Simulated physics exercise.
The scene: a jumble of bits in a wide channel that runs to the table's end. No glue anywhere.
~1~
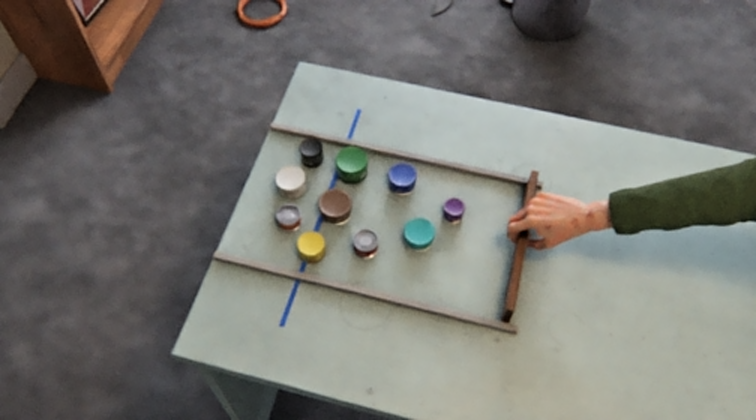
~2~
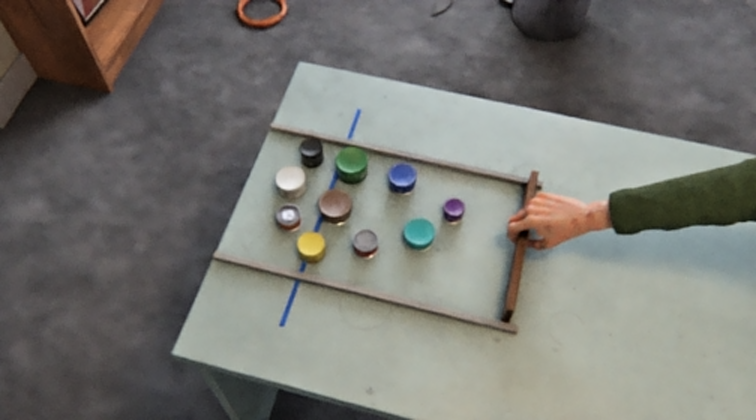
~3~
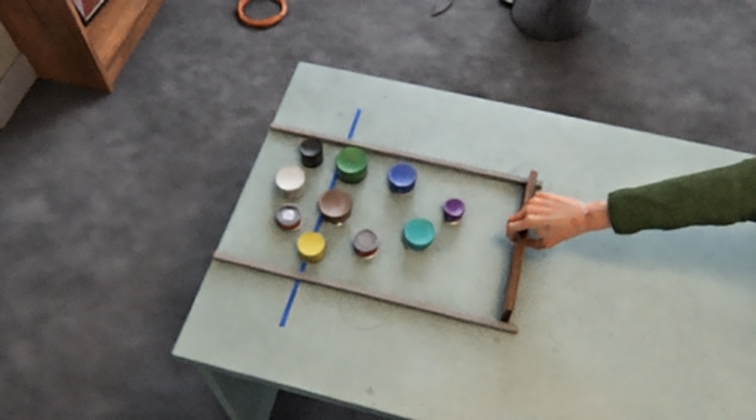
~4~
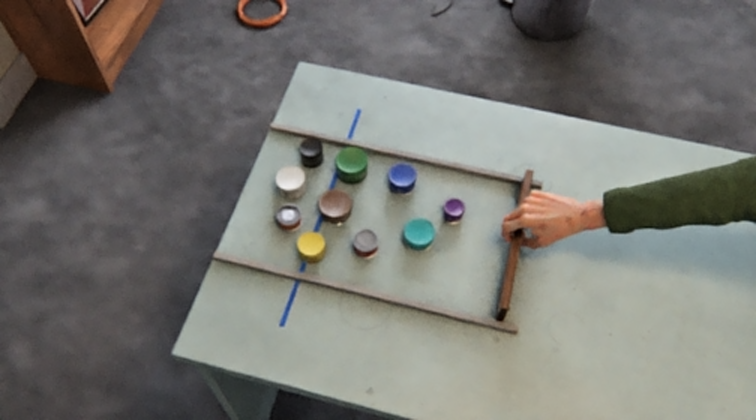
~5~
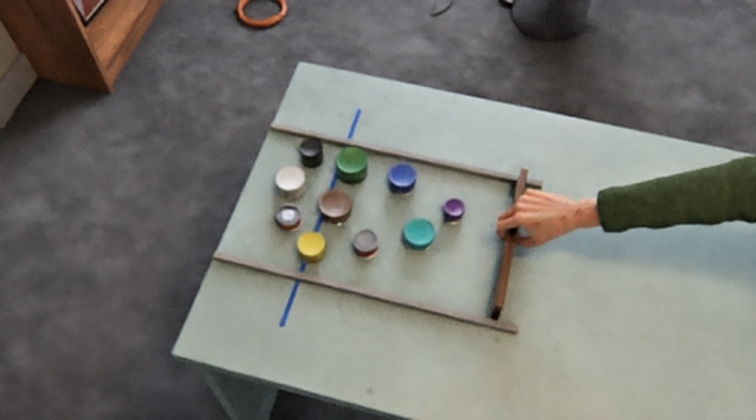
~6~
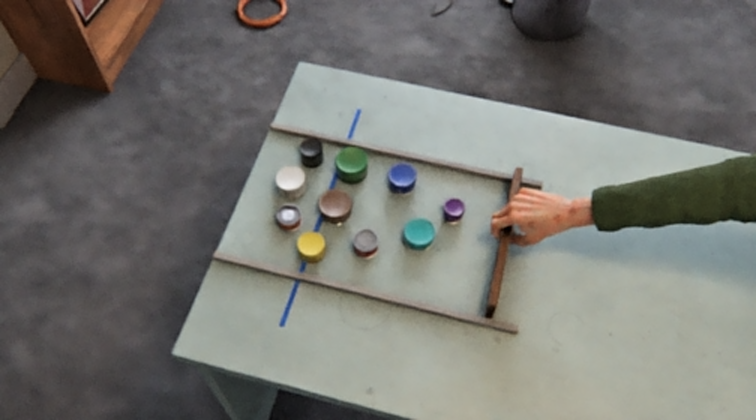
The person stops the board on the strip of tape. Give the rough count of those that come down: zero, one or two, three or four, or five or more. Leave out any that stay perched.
Outcome: The number that fall off is zero.
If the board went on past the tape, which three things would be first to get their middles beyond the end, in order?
They are the black tub, the white tub, the green tub.
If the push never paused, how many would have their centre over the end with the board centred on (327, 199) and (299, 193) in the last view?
Past the end: 0 and 2.
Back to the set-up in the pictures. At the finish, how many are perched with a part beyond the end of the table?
The number is 0.
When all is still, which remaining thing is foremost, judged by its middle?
That is the black tub.
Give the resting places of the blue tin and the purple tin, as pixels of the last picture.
First (325, 162), then (321, 183).
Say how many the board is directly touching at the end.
It touches 5.
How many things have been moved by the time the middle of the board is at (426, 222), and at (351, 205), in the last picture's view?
By then 2, and 9.
A little later, none off yet; white tub at rest near (291, 183); black tub at rest near (312, 153); orange tin at rest near (289, 218).
When it is over, the number that fall off is zero.
